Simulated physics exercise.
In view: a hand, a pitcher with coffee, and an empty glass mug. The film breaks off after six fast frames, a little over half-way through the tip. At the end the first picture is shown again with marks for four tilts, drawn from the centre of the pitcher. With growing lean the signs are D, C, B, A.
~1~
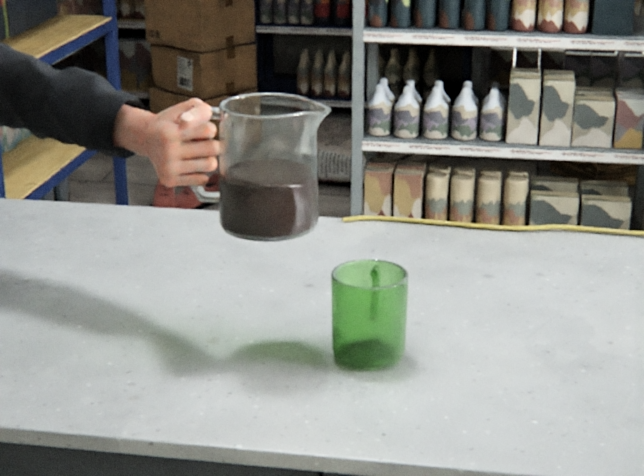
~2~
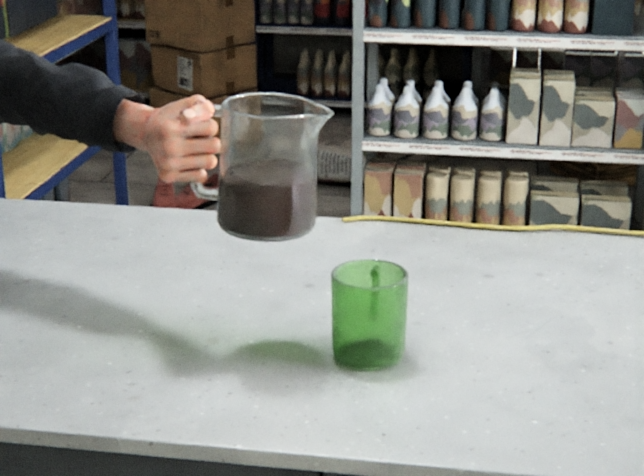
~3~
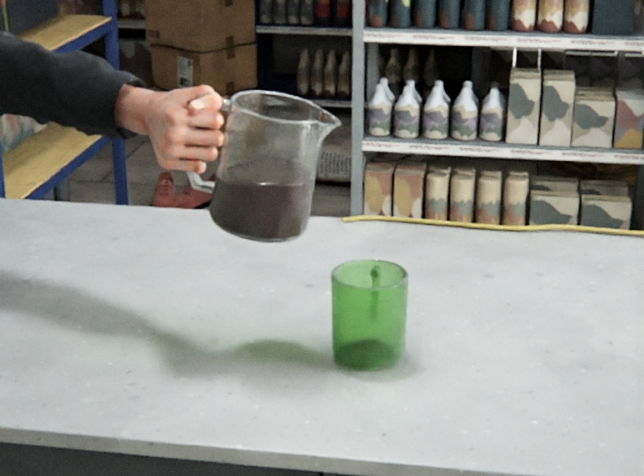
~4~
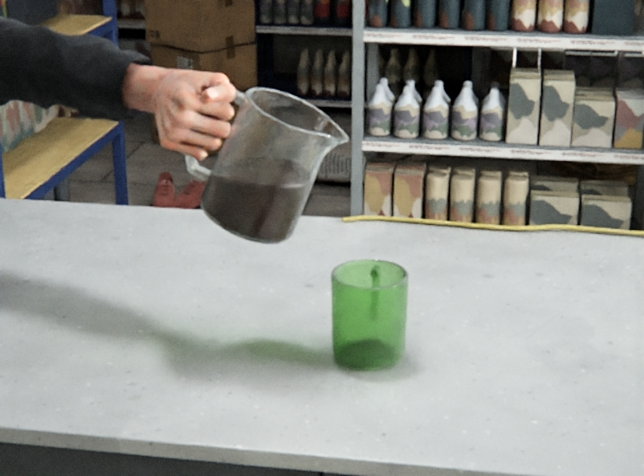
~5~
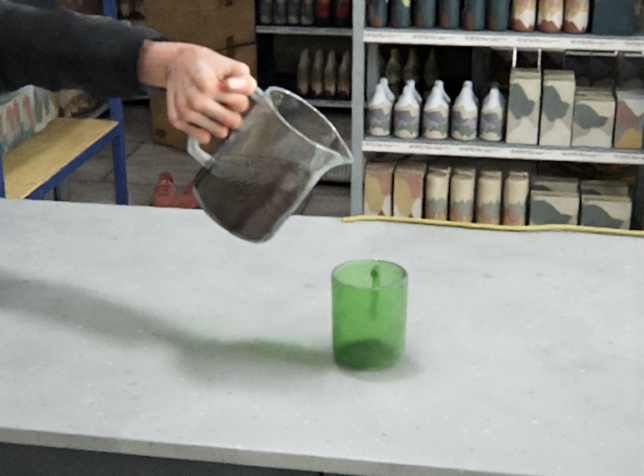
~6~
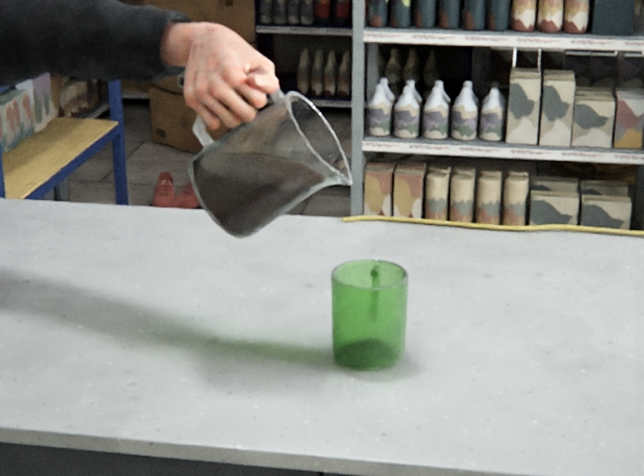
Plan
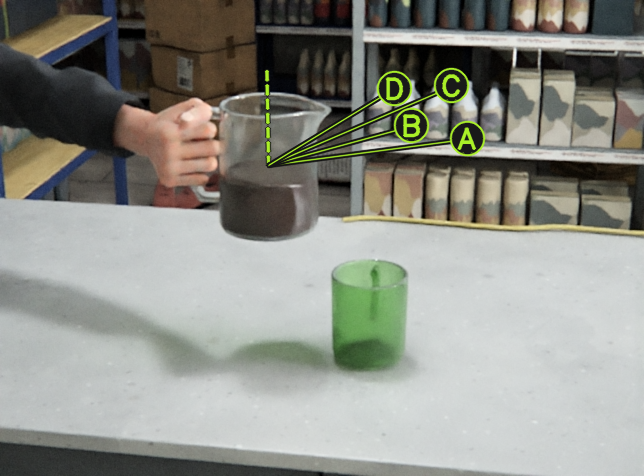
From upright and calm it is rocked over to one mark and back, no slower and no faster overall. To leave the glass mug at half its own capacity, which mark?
Line A.
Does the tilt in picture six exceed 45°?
Yes, it does.
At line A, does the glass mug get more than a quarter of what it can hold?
Yes.
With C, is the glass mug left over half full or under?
Under.
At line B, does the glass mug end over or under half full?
Under.
On the marked copy, A at (450, 141); B at (395, 130); C at (436, 93); D at (379, 97).
Choosing A, the glass mug ends with about 52 % of what it can hold.
Choosing B, the glass mug ends with about 33 % of what it can hold.
Choosing C, the glass mug ends with about 16 % of what it can hold.
Choosing D, the glass mug ends with about 4 % of what it can hold.
